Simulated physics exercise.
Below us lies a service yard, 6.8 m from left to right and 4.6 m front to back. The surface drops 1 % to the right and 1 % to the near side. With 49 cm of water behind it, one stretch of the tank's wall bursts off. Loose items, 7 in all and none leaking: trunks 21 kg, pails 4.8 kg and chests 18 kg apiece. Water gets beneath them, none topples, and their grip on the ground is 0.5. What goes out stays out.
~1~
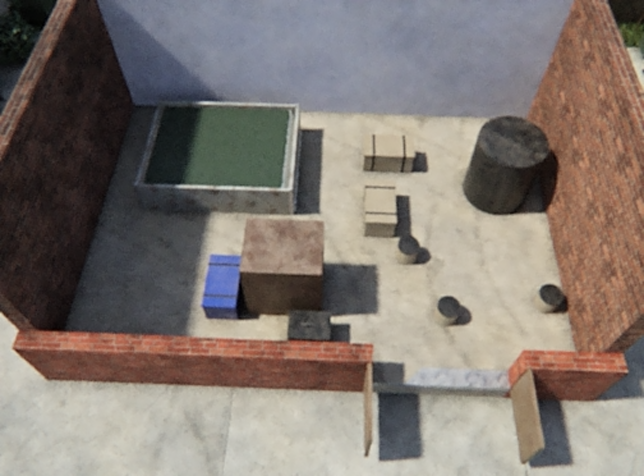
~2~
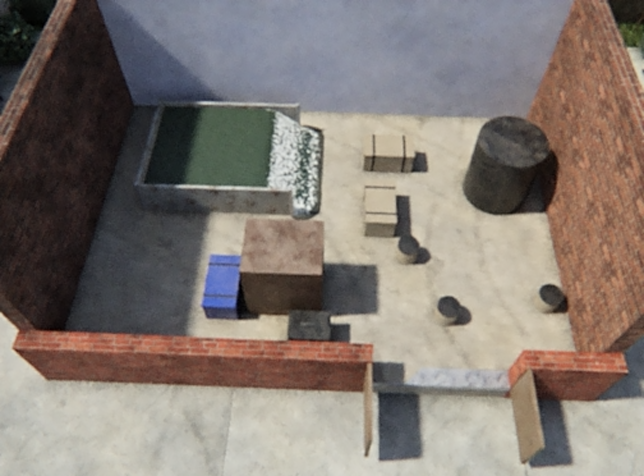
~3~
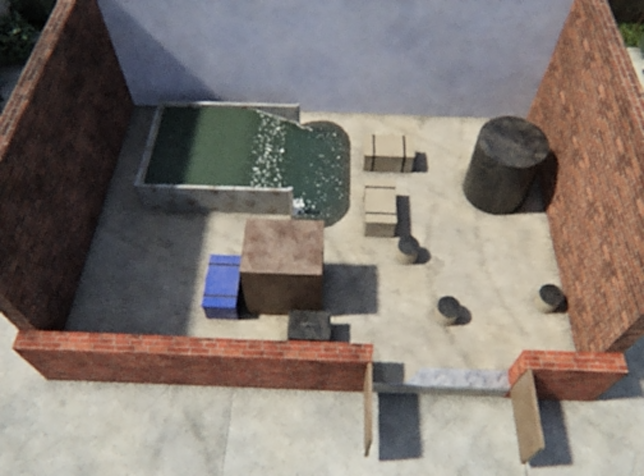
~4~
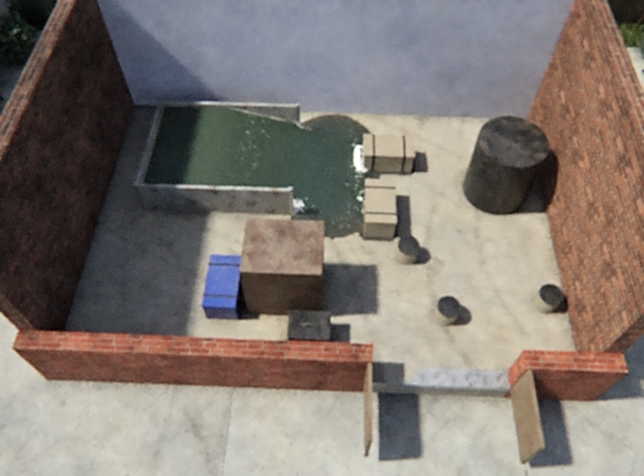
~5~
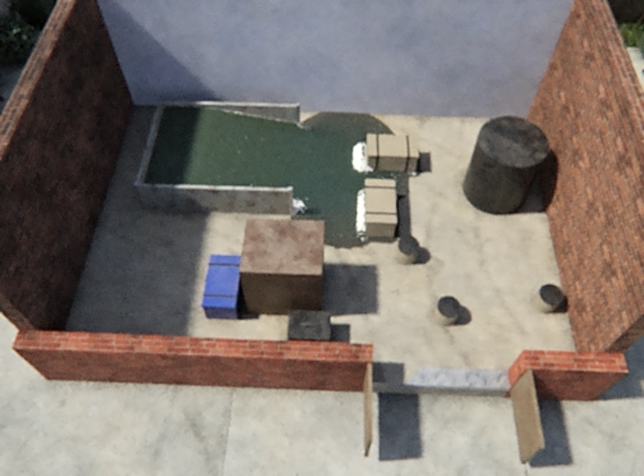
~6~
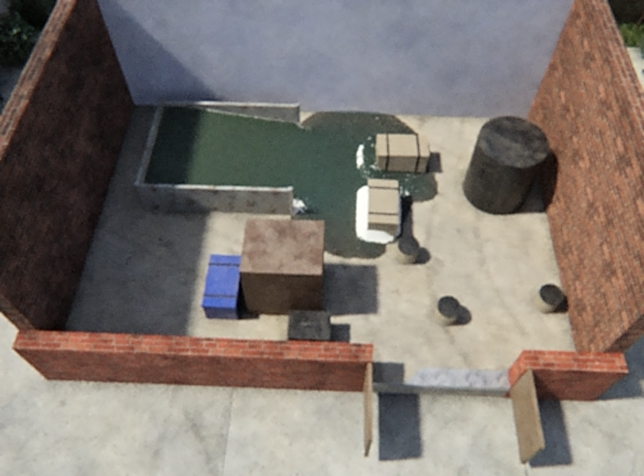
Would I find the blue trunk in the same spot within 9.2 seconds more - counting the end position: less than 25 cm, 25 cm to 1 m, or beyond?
Blue trunk barely shifts.
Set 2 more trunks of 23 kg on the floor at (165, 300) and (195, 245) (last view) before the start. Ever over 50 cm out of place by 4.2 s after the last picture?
In turn: Under, short of it.
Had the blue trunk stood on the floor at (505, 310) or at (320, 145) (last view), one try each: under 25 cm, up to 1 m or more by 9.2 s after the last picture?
In turn: It travels far; it ends far away.
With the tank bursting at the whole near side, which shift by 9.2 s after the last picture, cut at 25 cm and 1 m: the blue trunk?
In that case the blue trunk ends far away.
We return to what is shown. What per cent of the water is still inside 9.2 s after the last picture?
Some 72 per cent remains.
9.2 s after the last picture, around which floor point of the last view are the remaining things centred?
Near (332, 330).
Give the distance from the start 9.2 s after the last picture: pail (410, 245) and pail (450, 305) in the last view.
In turn: 150 cm, washed out.
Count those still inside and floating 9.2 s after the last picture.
At that moment 2.
Then, 1.2 s after the last picture the blue trunk is near (222, 280), 0.0 m from its start, aground; 0 of 7 are out; 1 afloat.
Then, 3.8 s after the last picture the blue trunk is near (222, 280), 0.0 m from its start, aground; 1 of 7 are out; 3 afloat.
Then, 6.2 s after the last picture the blue trunk is near (222, 280), 0.0 m from its start, aground; 2 of 7 are out; 3 afloat.
Then, 9.2 s after the last picture the blue trunk is near (214, 277), 0.1 m from its start, aground; 2 of 7 are out; 2 afloat.
